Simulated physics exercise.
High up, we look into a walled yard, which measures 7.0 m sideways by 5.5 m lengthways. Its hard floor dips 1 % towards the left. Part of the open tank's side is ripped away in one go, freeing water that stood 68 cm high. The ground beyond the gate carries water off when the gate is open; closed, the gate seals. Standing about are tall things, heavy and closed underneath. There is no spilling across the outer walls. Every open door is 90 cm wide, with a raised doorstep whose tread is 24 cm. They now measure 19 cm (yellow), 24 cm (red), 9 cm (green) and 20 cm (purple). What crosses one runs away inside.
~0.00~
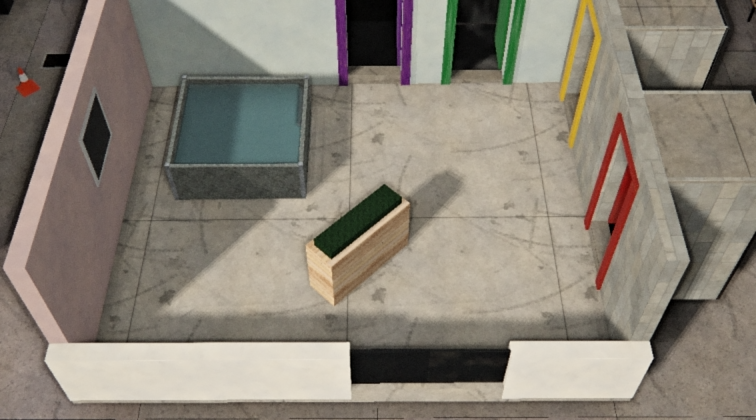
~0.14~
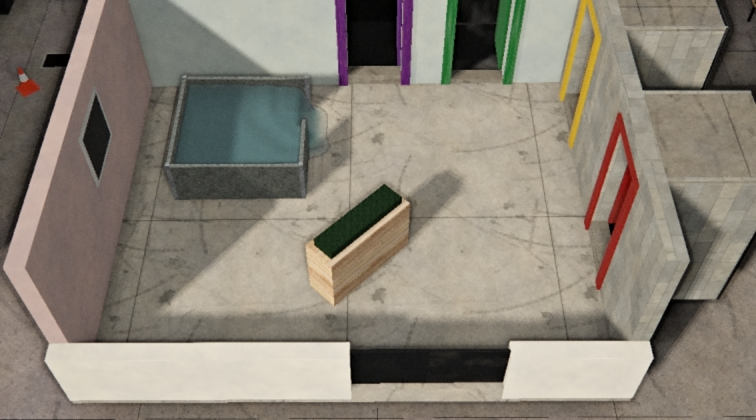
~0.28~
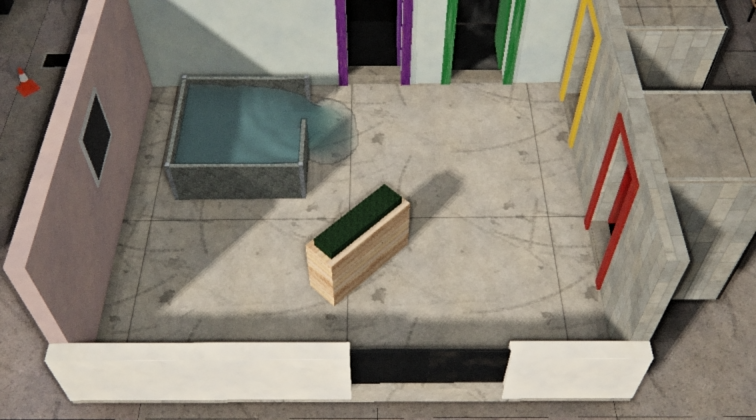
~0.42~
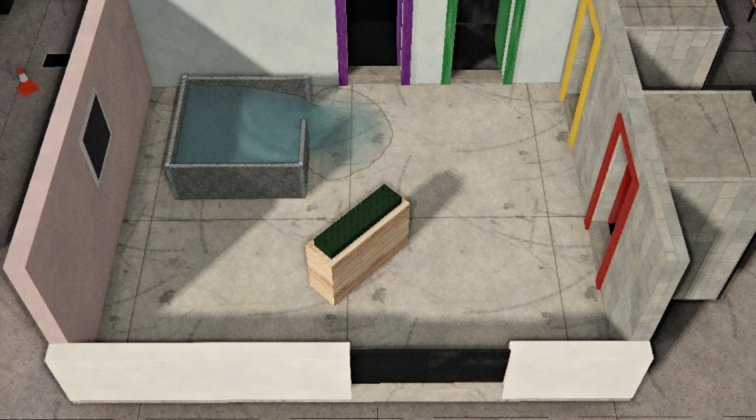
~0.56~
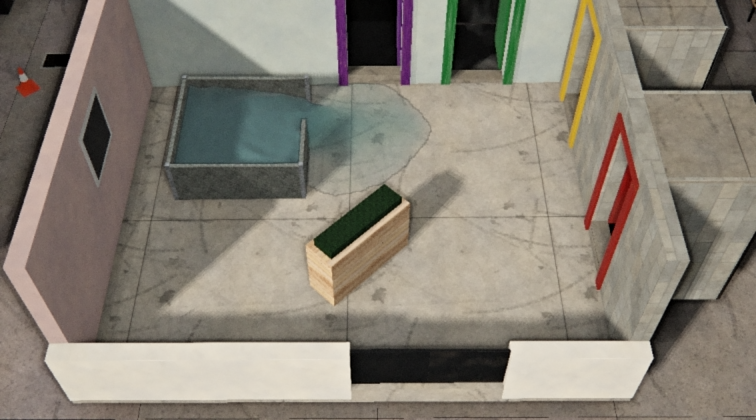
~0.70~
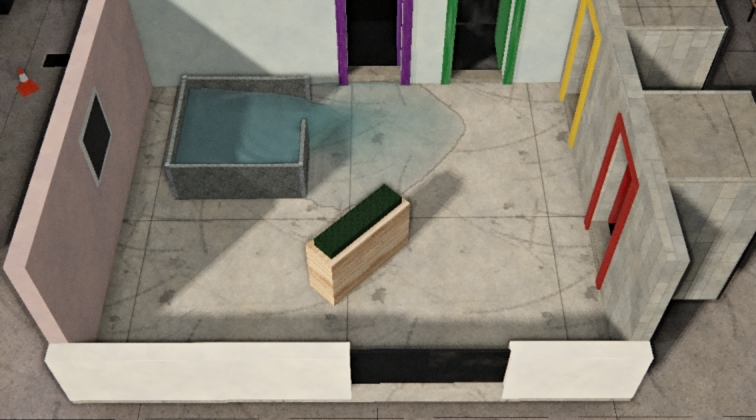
Water pours from the right side of a stone tank and spreads across the yard floor.
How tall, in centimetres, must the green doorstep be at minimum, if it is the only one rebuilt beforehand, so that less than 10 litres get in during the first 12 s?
It needs to be at least 12.5 cm tall.
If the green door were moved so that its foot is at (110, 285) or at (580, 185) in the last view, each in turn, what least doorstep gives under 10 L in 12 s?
In turn: About 9.0 cm, about 14.0 cm.
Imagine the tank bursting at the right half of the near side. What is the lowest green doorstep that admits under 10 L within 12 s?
In that case about 6.0 cm.
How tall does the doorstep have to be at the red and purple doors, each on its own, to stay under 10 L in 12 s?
You'd want about 7.0 centimetres at red and about 19 centimetres at purple.
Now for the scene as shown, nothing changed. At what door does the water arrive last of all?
That would be the red door.
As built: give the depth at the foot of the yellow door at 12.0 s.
Lab note: Depth approx. 2.5 cm.
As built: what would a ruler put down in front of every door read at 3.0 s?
Yellow door 29 cm, red door 12 cm, green door 9 cm, purple door 15 cm.
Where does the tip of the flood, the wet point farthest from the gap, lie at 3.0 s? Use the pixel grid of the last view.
Around (598, 335).
After 1.4 s water covers 30 % of the floor, deepest (34 cm) near (319, 126); 11 cm at the green door, 0 litres in over its 9 cm doorstep.
After 3.0 s water covers 45 % of the floor, deepest (28 cm) near (557, 116); 9 cm at the green door, 4 litres in over its 9 cm doorstep.
After 12.0 s water covers 95 % of the floor, deepest (17 cm) near (151, 97); 4 cm at the green door, 35 litres in over its 9 cm doorstep.
At the green door as built, the water arrived by 1.1 s and peaked near 14 cm at 5.2 s.
Run again over the same 12 s with other heights there, 14 litres in over 11.5 cm, 6 litres over 13.5 cm. The limit of 10 litres is kept from about 12.5 cm up.
